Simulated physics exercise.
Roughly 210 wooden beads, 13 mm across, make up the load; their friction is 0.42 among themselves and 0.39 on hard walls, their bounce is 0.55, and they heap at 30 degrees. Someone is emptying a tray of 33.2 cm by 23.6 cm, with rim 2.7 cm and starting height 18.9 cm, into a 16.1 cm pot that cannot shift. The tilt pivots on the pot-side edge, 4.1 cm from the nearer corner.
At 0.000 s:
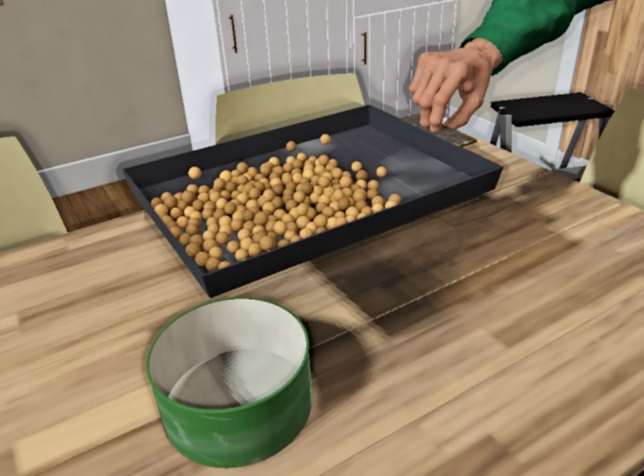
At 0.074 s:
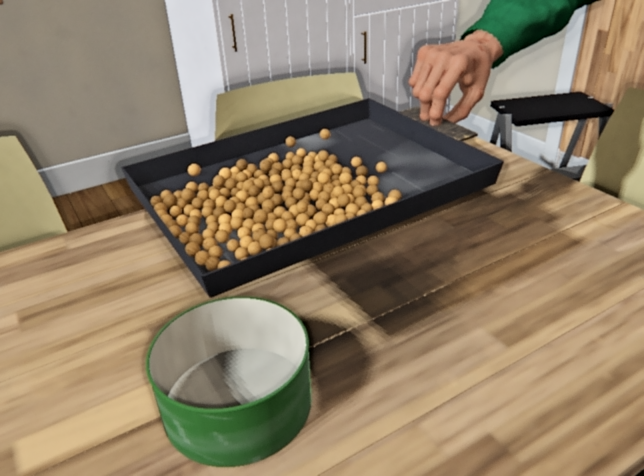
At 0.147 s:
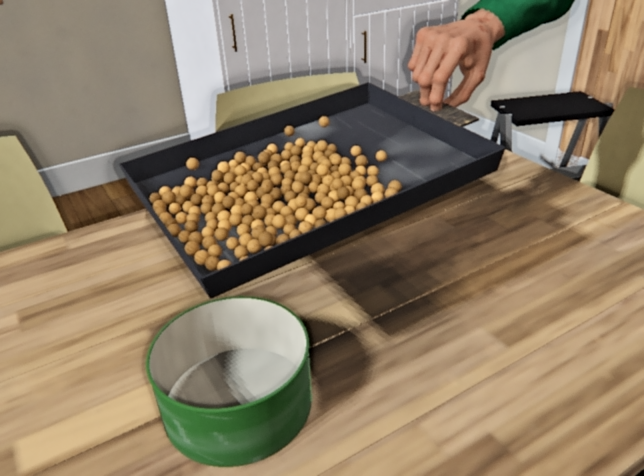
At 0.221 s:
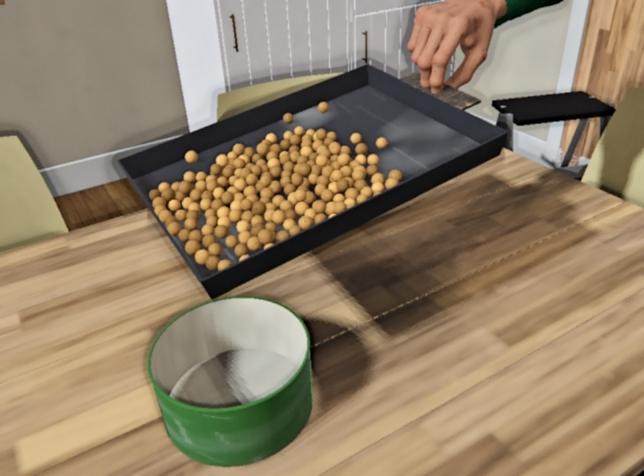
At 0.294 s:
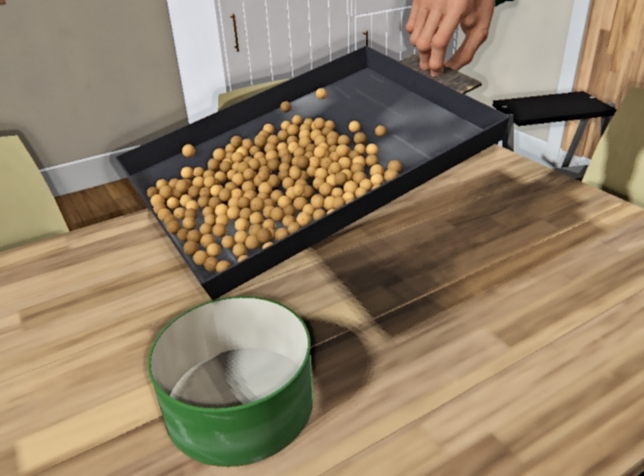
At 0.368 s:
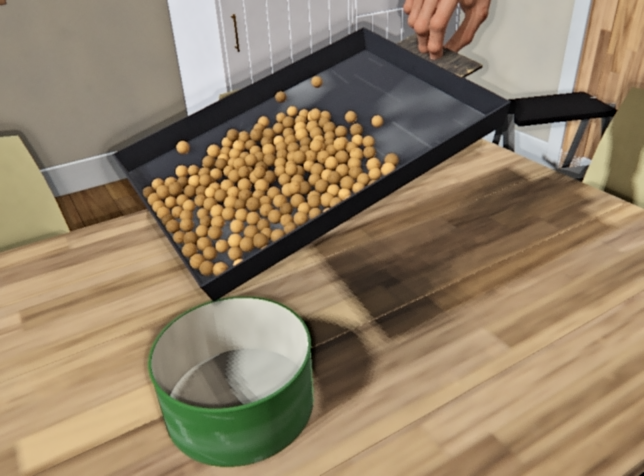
At the start, a dark tray of small round wooden beads sits nearly level above a wooden table, behind a green pot, with a hand at its far right. The hand rises as the tray's far side lifts steadily, tilting it toward the left front corner, while the beads stay bunched together.
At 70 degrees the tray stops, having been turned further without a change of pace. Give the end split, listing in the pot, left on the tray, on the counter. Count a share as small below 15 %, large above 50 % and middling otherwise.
Pot: Small. Tray: Large. Counter: Small.
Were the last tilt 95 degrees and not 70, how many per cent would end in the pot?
That comes out at some 10 per cent.
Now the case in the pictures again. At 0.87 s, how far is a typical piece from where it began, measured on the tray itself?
Displacement on the tray: About 2 cm.
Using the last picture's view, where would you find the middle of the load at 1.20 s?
Estimated centre of load: Around (203, 168).
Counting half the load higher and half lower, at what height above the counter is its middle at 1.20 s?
About 28 centimetres.
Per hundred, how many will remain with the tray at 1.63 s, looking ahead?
It works out to near 95 per cent of the load.
After 0.87 s, tilt 42 degrees; the tray holds 100 %, the pot 0 %.
After 1.20 s, tilt 59 degrees; the tray holds 100 %, the pot 0 %.
Then, at 1.63 s, tilt 70 degrees; the tray holds 95 %, the pot 0 %.
In the end, at 2.2 s, pot 0 %, tray 95 %, counter 5 %.
